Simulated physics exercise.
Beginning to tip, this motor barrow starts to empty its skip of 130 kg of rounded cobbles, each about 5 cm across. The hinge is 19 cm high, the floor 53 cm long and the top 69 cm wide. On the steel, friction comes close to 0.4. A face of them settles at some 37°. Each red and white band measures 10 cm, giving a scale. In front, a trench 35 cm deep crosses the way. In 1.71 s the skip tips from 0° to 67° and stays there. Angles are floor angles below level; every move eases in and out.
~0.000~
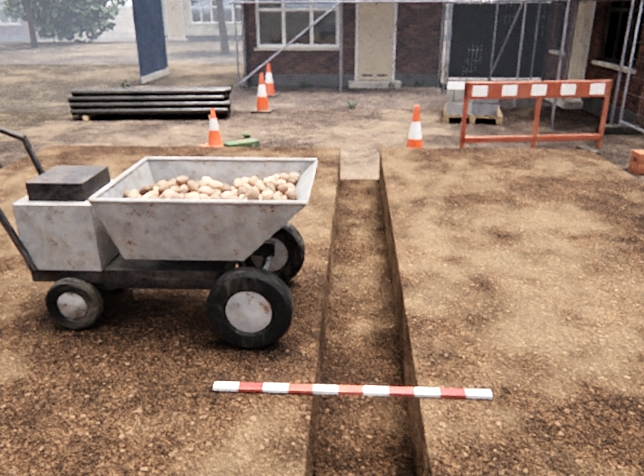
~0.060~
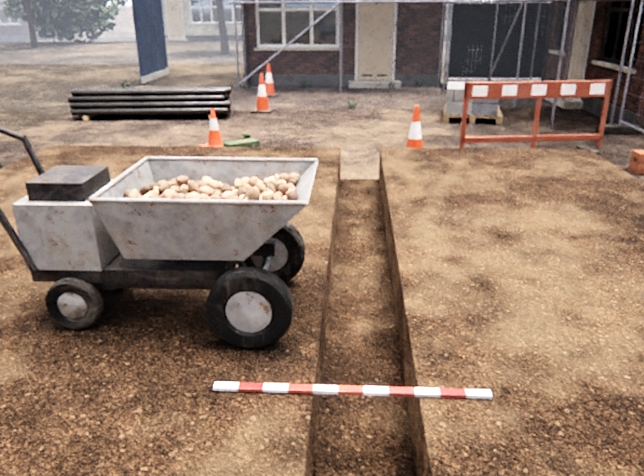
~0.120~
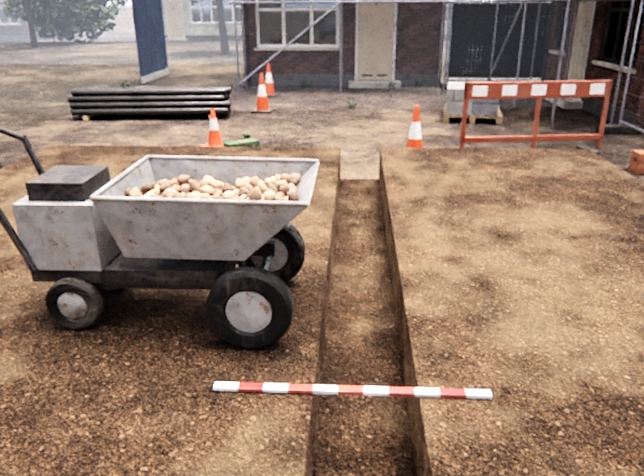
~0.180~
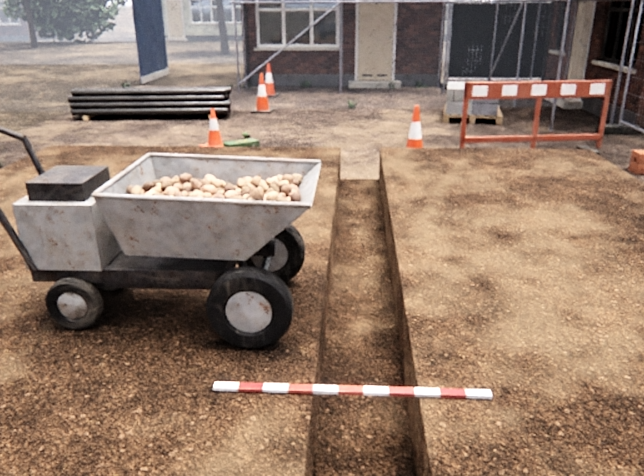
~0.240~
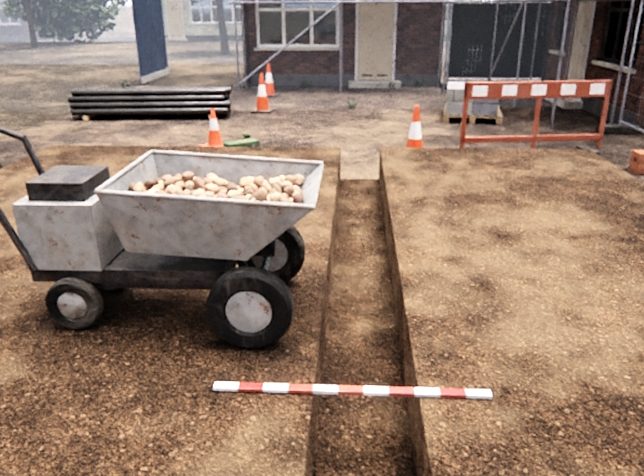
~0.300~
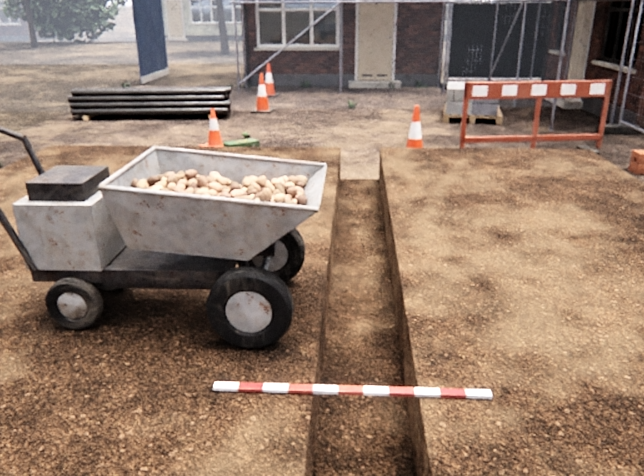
A grey motor barrow loaded with pale rounded cobbles slowly tilting its skip slightly to the right beside a narrow trench.
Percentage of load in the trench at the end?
57 per cent.
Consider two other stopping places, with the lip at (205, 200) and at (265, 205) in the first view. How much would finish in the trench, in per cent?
The first gives about 85 percent and the second about 95 percent.
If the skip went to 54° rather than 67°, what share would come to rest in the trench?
Expect roughly 50 per cent.
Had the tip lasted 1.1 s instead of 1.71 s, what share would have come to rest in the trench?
Expected share: Around 50%.
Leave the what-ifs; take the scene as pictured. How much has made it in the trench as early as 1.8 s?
Approx. 25 % of the load.
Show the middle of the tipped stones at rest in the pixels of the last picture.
About (399, 354).
After 1.3 s the floor is at 56°; 100 % in the skip; the foremost stones are at (378, 270).
After 1.8 s the floor is at 67°; 48 % in the skip, 24 % in the trench, 28 % past the trench; the foremost stones are at (485, 309).
After 2.2 s the floor is at 67°; 16 % in the skip, 40 % in the trench, 44 % past the trench; the foremost stones are at (541, 307).
After 4.1 s the floor is at 67°; 0 % in the skip, 57 % in the trench, 43 % past the trench; the foremost stones are at (566, 311).
